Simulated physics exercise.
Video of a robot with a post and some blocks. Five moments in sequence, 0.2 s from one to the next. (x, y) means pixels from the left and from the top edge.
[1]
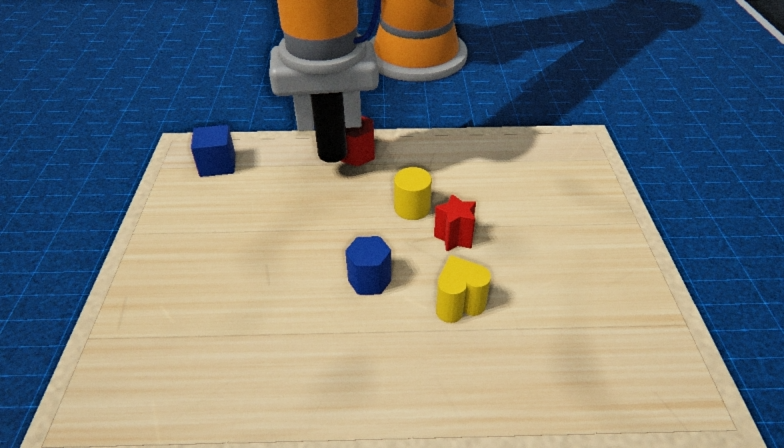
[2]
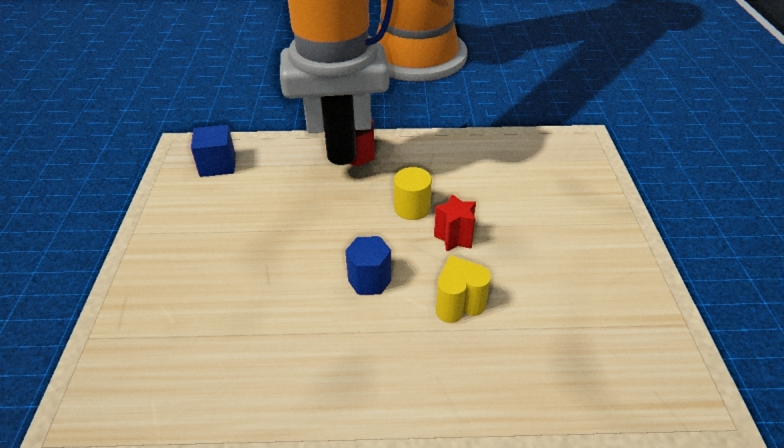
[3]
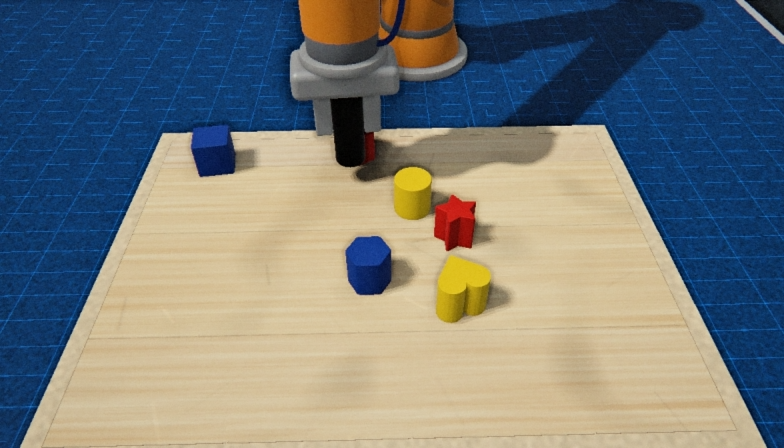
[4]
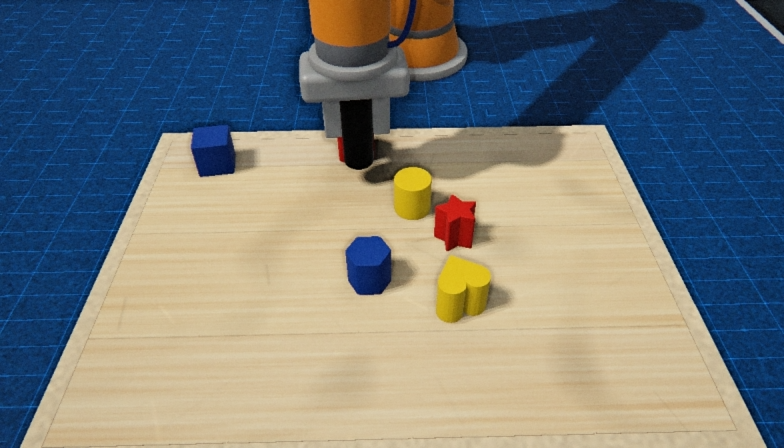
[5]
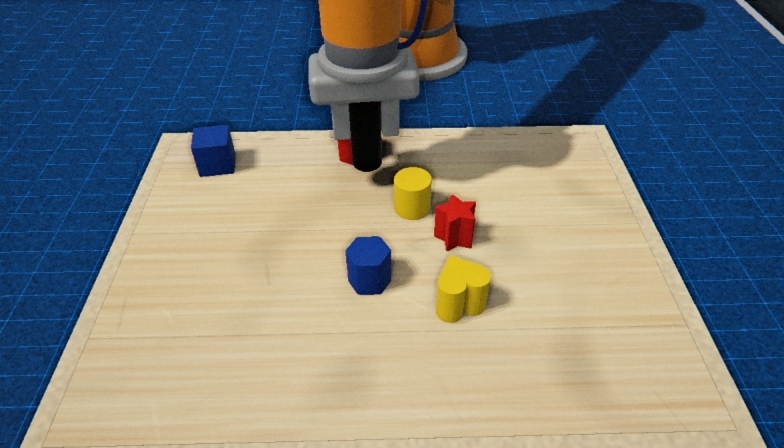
The clip shows a robot arm with a black post moving slowly right along the far edge of a wooden board, passing in front of a partly hidden red block, while the blue, yellow and red blocks stay still.
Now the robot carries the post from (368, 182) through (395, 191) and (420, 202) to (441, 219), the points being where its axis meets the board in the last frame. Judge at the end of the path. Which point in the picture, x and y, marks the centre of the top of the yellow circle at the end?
The centre of its top will be at (451, 213).
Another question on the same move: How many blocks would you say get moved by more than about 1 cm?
It moves two blocks.
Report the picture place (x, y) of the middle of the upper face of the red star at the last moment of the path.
Just about (481, 229).
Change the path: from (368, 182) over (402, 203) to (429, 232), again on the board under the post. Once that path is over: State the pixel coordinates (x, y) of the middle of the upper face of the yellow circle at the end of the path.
It should be at (465, 212) by then.
On the path given first. One third of the way, post (395, 173); nothing pushed yet.
Two thirds of the way, post (421, 184); yellow circle (435, 194); red star (461, 210).
At the end, post (442, 201); red hexagonal block in place; yellow circle (451, 213); red star (481, 229).
